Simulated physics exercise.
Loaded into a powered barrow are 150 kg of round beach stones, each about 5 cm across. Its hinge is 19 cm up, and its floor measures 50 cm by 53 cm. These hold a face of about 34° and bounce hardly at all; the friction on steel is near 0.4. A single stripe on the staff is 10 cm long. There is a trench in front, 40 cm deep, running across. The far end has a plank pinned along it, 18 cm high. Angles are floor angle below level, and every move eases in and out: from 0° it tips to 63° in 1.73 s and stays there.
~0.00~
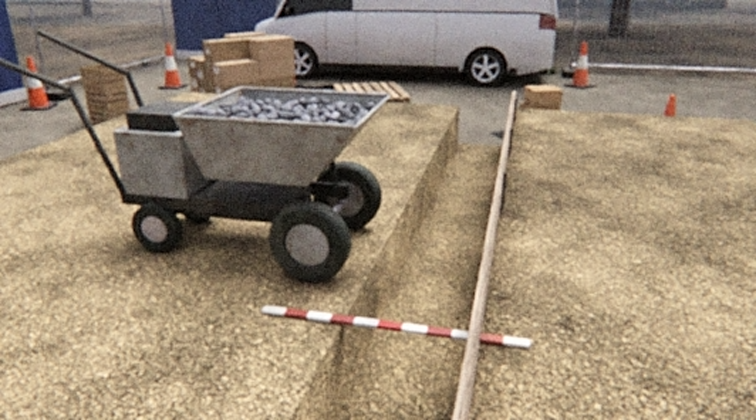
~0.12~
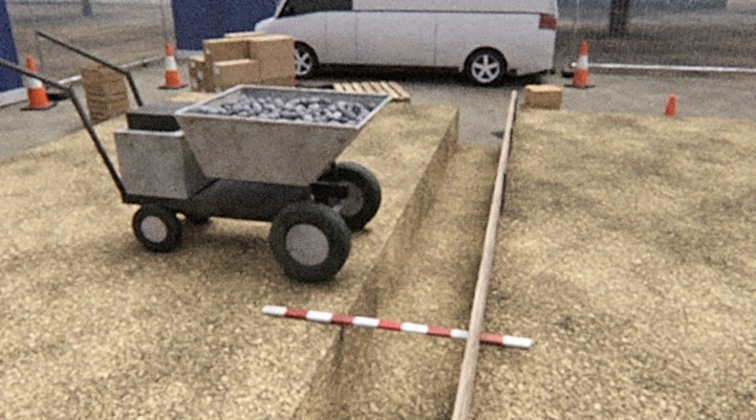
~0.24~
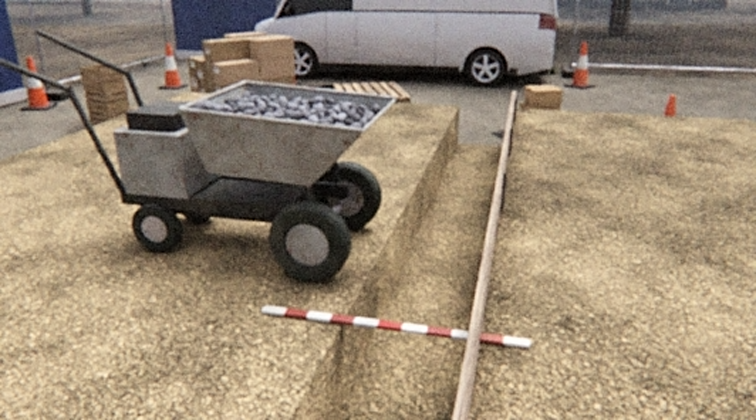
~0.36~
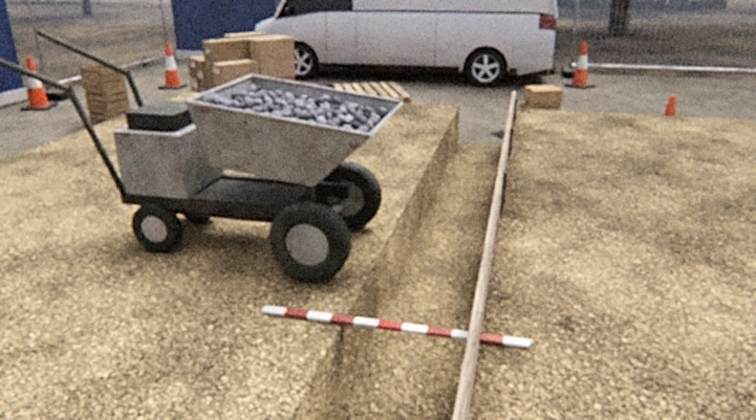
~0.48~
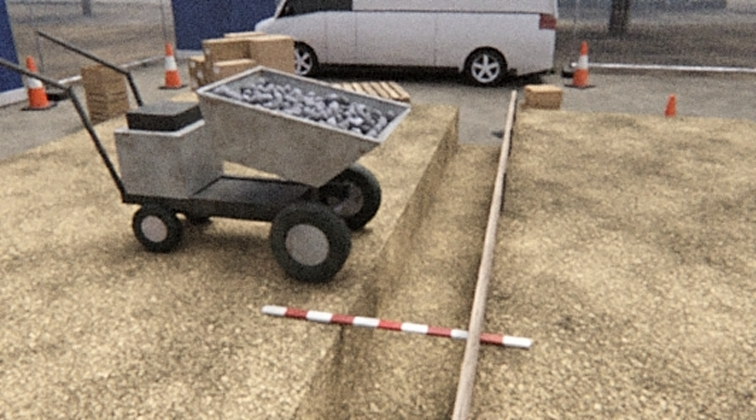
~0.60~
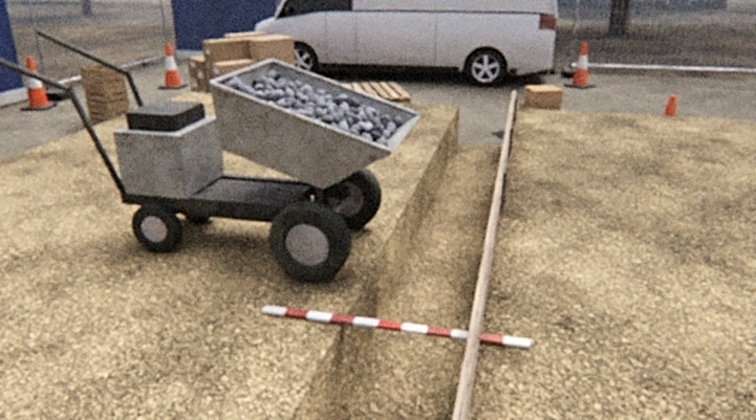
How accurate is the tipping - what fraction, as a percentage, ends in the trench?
Close to 79 in every hundred.
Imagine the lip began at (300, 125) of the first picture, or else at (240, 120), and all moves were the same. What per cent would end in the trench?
Close to 100 percent in the first case, 90 percent in the second.
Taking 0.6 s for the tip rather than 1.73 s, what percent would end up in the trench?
60 %.
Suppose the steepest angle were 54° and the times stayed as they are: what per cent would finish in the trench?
Roughly 60% would end there.
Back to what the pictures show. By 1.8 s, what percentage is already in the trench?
About 30 per cent by then.
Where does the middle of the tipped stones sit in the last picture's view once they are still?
In the last view, about (457, 318).
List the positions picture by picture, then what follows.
In the first frame, the tray is at 0°, its lip at (354, 127); the top of the load is at (290, 110).
In the second frame, lip at (356, 128), floor tilted 1°, highest stones at (277, 108); the stones move at 0.1 m/s on average.
In the third frame, the tray is at 3°, its lip at (362, 131); the top of the load is at (270, 105); the stones move at 0.2 m/s on average.
In the fourth frame, the tray is at 7°, its lip at (370, 136); the top of the load is at (262, 98); the stones move at 0.3 m/s on average.
In the fifth frame, lip at (380, 143), floor tilted 12°, highest stones at (264, 90); the stones move at 0.4 m/s on average.
In the sixth frame, the tray is at 17°, its lip at (391, 152); the top of the load is at (272, 83); the stones move at 0.4 m/s on average.
After 1.3 s the floor is at 53°; 99 % in the tray, 1 % in the trench; the foremost stones are at (451, 209).
After 1.8 s the floor is at 63°; 58 % in the tray, 30 % in the trench, 13 % past the trench; the foremost stones are at (568, 275).
After 2.2 s the floor is at 63°; 33 % in the tray, 47 % in the trench, 20 % past the trench; the foremost stones are at (633, 279).
After 4.1 s the floor is at 63°; 0 % in the tray, 79 % in the trench, 21 % past the trench; the foremost stones are at (685, 281).
